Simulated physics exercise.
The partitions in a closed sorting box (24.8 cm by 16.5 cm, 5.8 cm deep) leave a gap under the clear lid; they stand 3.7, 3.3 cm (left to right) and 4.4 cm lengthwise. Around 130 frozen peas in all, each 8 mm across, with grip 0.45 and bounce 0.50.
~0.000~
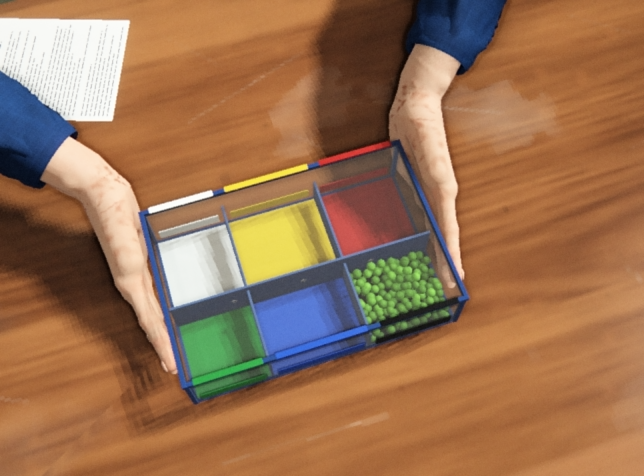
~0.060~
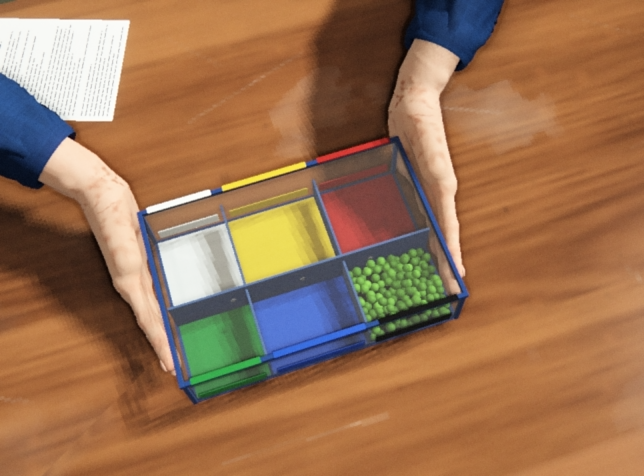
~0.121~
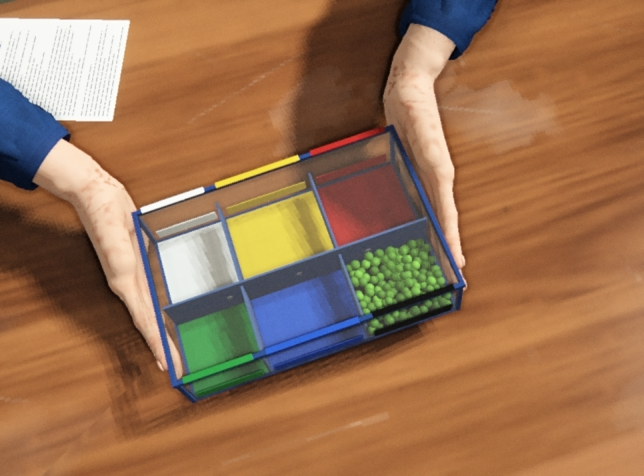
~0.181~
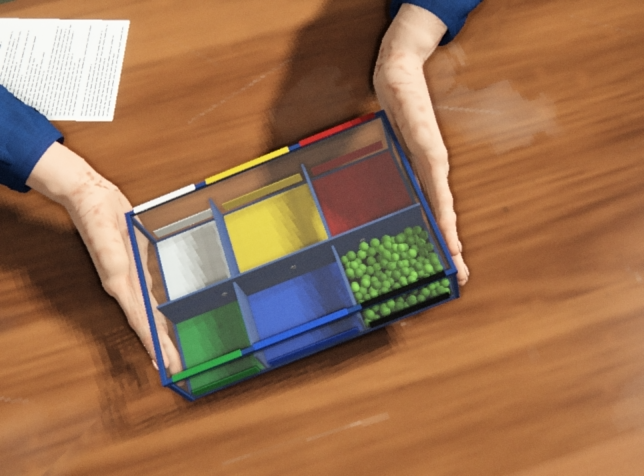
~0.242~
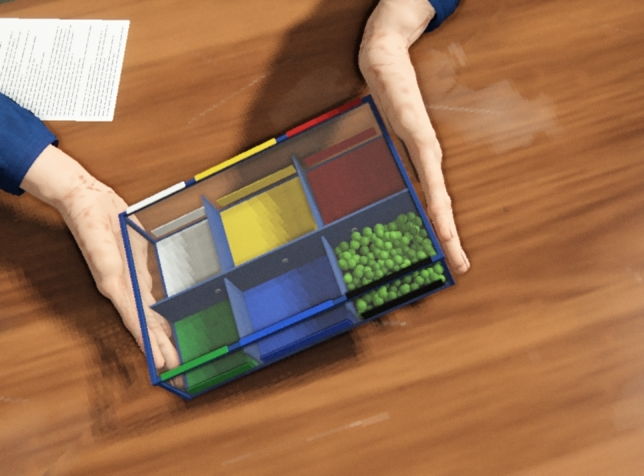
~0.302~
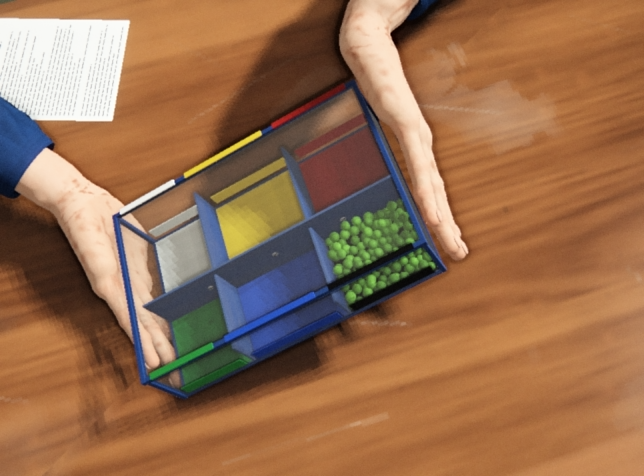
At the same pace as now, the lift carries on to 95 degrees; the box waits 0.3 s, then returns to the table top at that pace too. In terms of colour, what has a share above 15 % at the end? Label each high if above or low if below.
Red: Low; blue: Low; green: High; yellow: Low; white: High; black: Low.
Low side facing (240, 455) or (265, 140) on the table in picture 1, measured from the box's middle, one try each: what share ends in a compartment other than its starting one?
Some 45 and 35 per cent.
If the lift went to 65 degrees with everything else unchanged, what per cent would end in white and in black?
With that change, white ends at 0 percent while black ends at 90 percent.
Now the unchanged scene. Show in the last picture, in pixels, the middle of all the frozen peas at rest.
Somewhere near (192, 286) in the last picture.
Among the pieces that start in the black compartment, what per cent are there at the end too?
About 10 in a hundred.
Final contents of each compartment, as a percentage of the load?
The red one ends with 0, blue 5, green 25, yellow 0, white 65 and black 5 per cent.
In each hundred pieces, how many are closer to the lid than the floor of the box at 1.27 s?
Close to 80 in a hundred.
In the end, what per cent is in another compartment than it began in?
95 percent.
After 1.27 s, tilt 95 degrees; blue 20 %, green 25 %, yellow 5 %, white 30 %, black 25 %.
Then, at 1.92 s, tilt 47 degrees; blue 5 %, green 25 %, white 65 %, black 5 %.
After 2.60 s, tilt 0 degrees; blue 5 %, green 25 %, white 65 %, black 5 %.
At rest (3.1 s), red 0 %, blue 5 %, green 25 %, yellow 0 %, white 65 %, black 5 %.
